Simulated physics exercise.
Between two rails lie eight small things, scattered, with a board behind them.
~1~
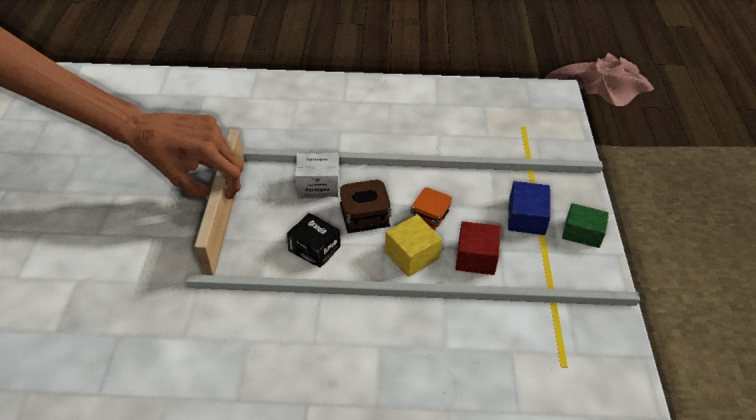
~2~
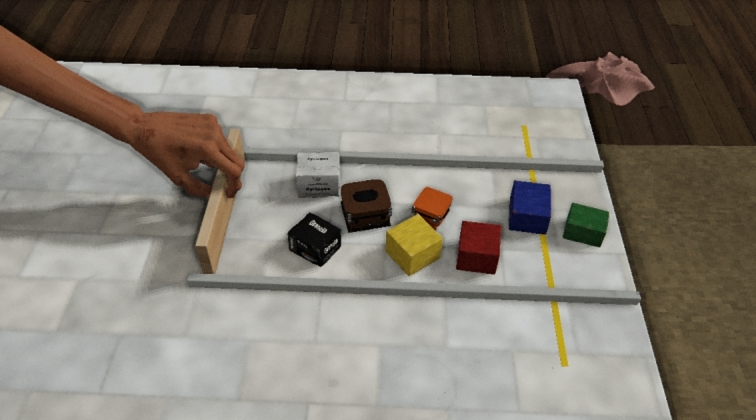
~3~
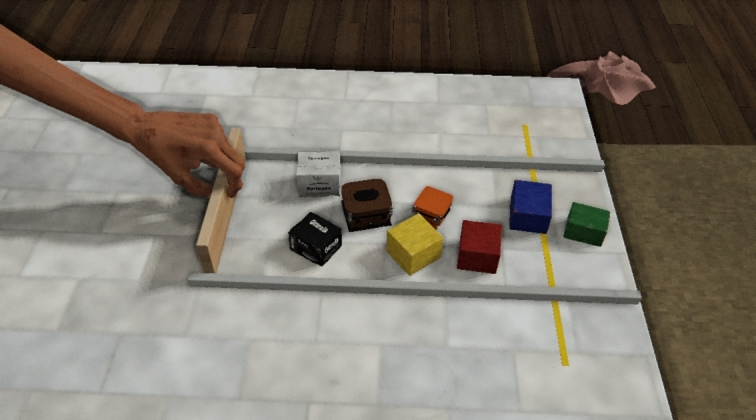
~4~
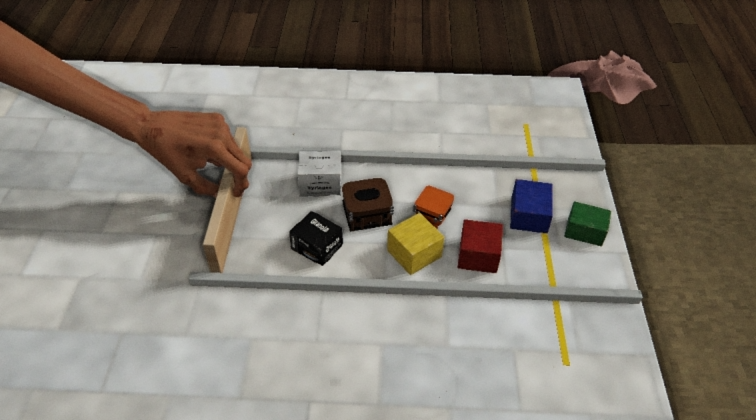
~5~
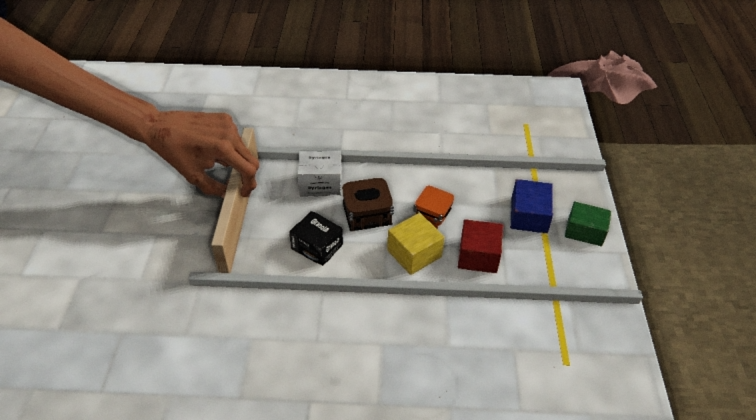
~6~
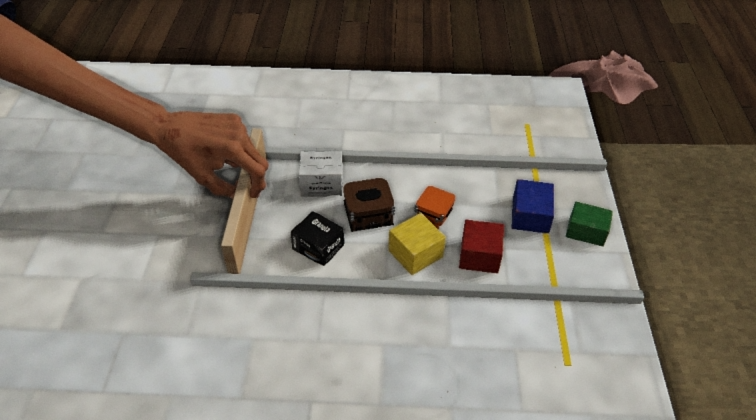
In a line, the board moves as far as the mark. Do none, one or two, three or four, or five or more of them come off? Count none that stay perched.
Three or four of them come off.
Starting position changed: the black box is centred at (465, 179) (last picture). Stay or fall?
In that case it holds firm.
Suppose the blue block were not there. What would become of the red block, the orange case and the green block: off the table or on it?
I'd say the red block does not stay, the orange case stays up, and the green block does not stay.
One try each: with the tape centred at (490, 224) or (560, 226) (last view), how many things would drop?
You'd count 0 the first time and 3 the second.
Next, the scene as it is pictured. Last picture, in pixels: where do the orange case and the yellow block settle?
First at (604, 209); second at (617, 260).
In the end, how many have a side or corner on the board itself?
3 in contact.
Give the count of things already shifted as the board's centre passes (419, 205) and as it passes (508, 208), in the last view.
Counts: 6, 8.
Soon after, none off yet; green block at rest near (589, 224); blue block at rest near (533, 206); red block at rest near (482, 246).
After that, none off yet; green block at rest near (590, 224); blue block displaced a little near (548, 205); red block displaced well along near (561, 256).
In the end, the number that fall off is three or four; gone, red block, blue block and green block.
